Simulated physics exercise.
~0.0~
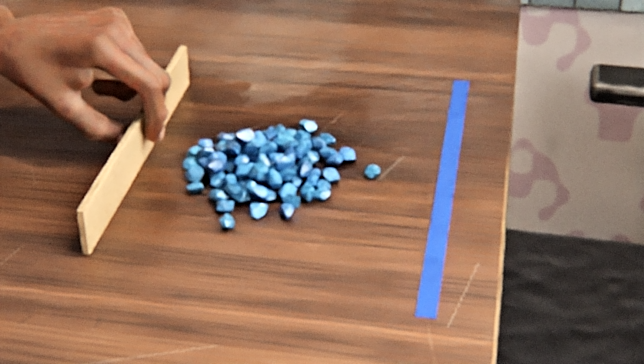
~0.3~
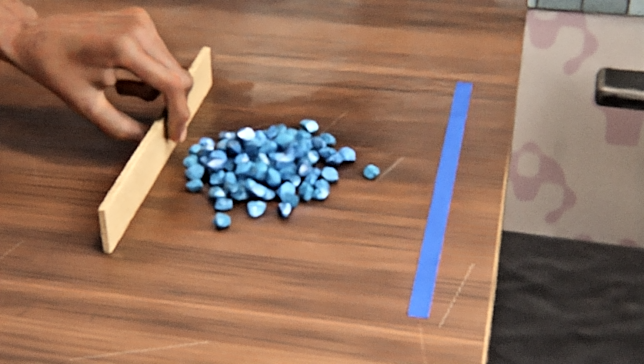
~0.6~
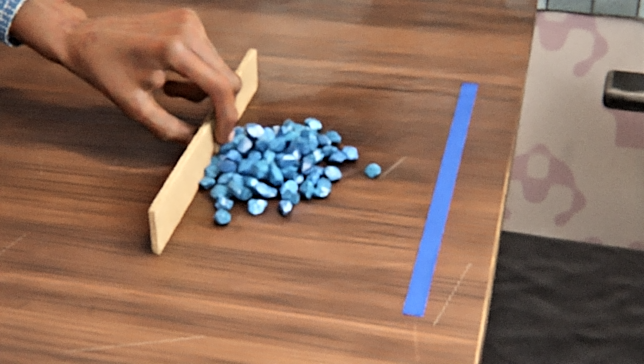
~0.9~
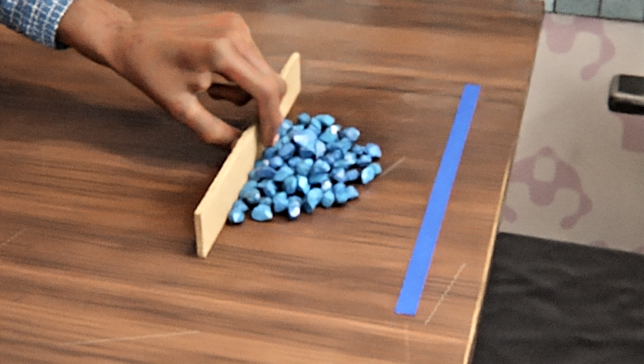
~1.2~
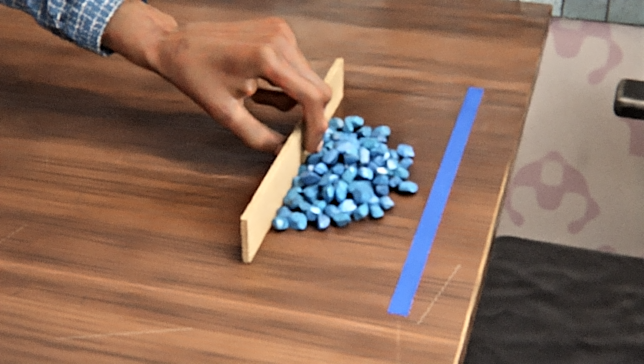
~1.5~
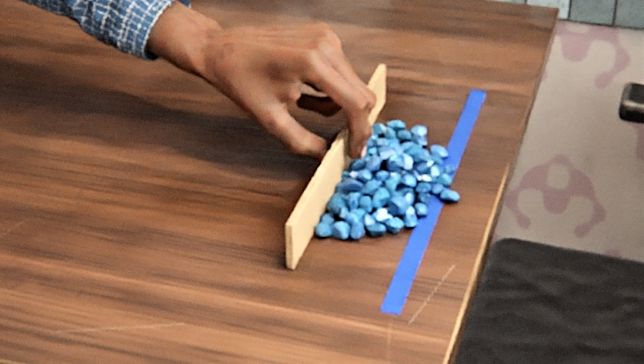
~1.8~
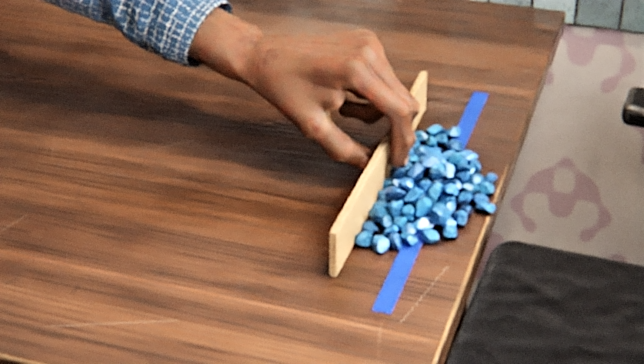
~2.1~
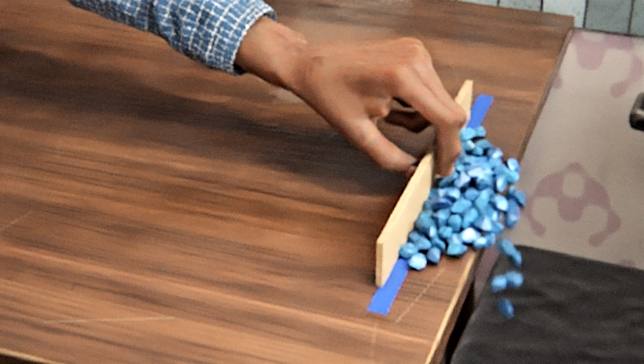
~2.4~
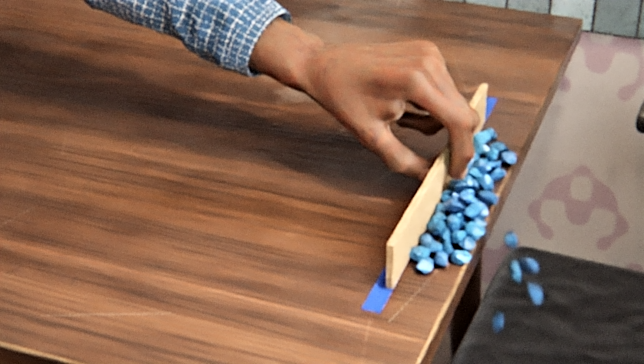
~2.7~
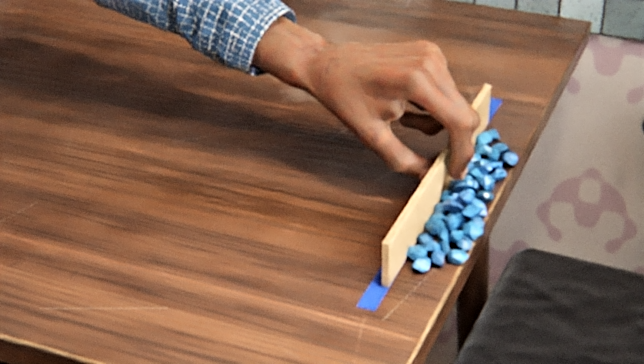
A hand pushes blue pebbles right with a wooden strip, spilling some off the table edge.
